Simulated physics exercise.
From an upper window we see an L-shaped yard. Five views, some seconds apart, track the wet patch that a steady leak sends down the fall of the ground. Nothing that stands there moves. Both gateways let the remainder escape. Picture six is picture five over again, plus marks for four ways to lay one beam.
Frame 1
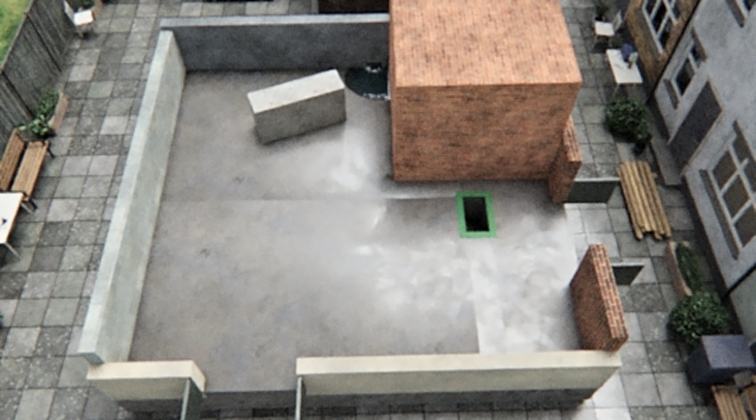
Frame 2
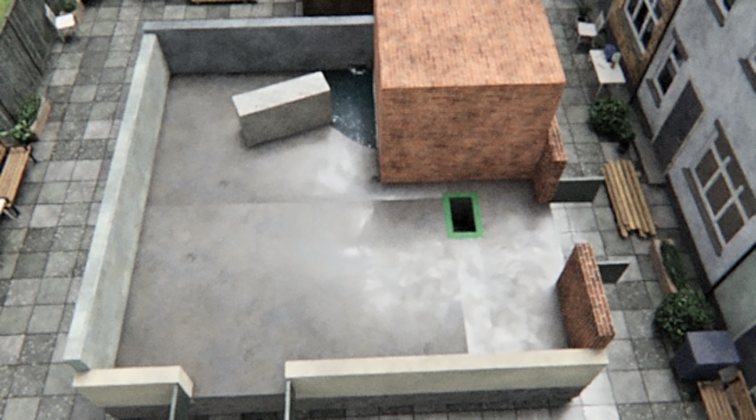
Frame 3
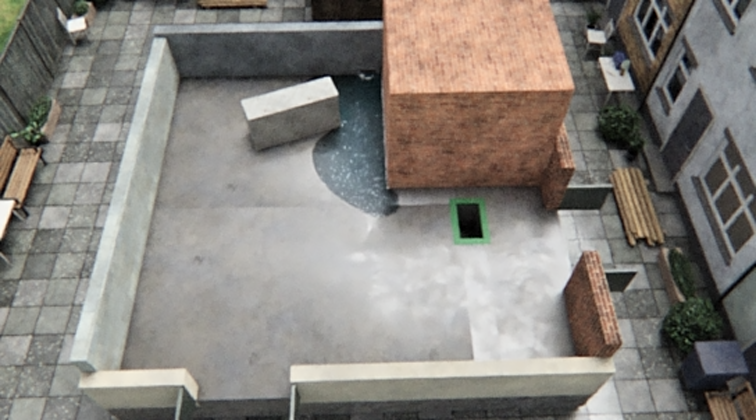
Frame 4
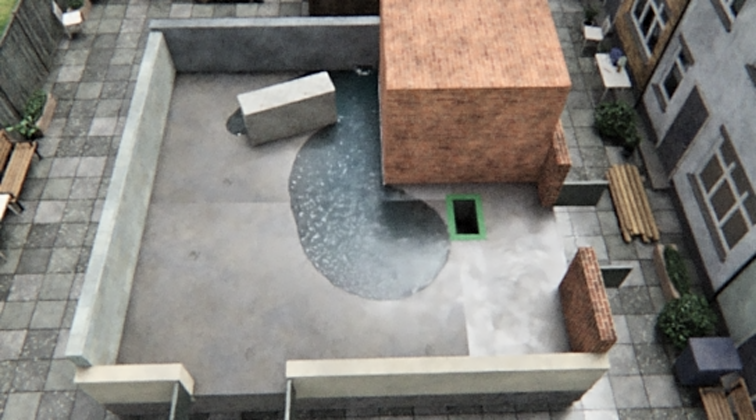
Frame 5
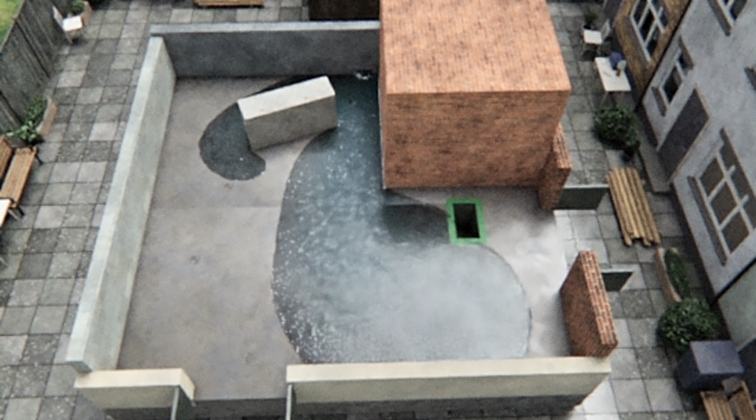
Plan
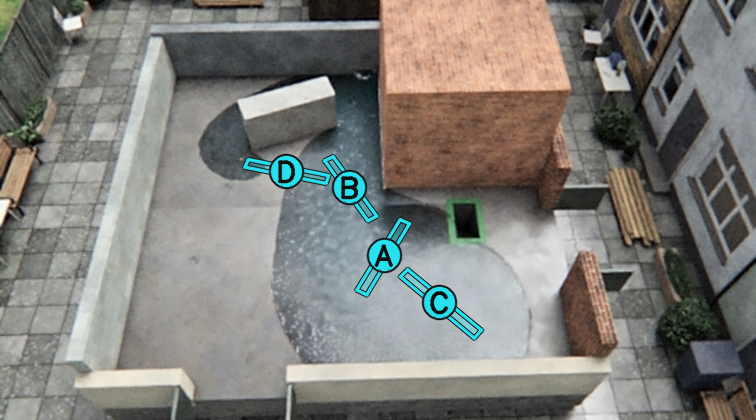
Dark water spreading across a walled grey yard from beside a brick block, curling around a pale slab and passing a green-edged opening.
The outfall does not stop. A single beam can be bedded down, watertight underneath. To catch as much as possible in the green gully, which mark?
The best place is B.
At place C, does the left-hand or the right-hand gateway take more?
The right one.
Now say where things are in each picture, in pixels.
Outfall at (374, 64); green gully at (476, 214); open gate at (560, 242); open gate at (254, 377); water covers 2 % of the ground and shows as far out as (375, 95); green gully still dry.
Water covers 6 % of the ground and shows as far out as (359, 139); green gully still dry.
Water covers 12 % of the ground and shows as far out as (368, 209); green gully still dry.
Water covers 25 % of the ground and shows as far out as (397, 292); green gully still dry.
Water covers 45 % of the ground and shows as far out as (508, 335); green gully still dry.
On the marked copy, A from (361, 292) to (404, 221); B from (328, 158) to (372, 218); C from (404, 273) to (477, 334); D from (246, 163) to (327, 179).
With A, about 9 % of the stream runs into the green gully, about 80 % out by the gates.
With B, about 18 % of the stream runs into the green gully, about 72 % out by the gates.
With C, about 7 % of the stream runs into the green gully, about 88 % out by the gates.
With D, about 8 % of the stream runs into the green gully, about 87 % out by the gates.
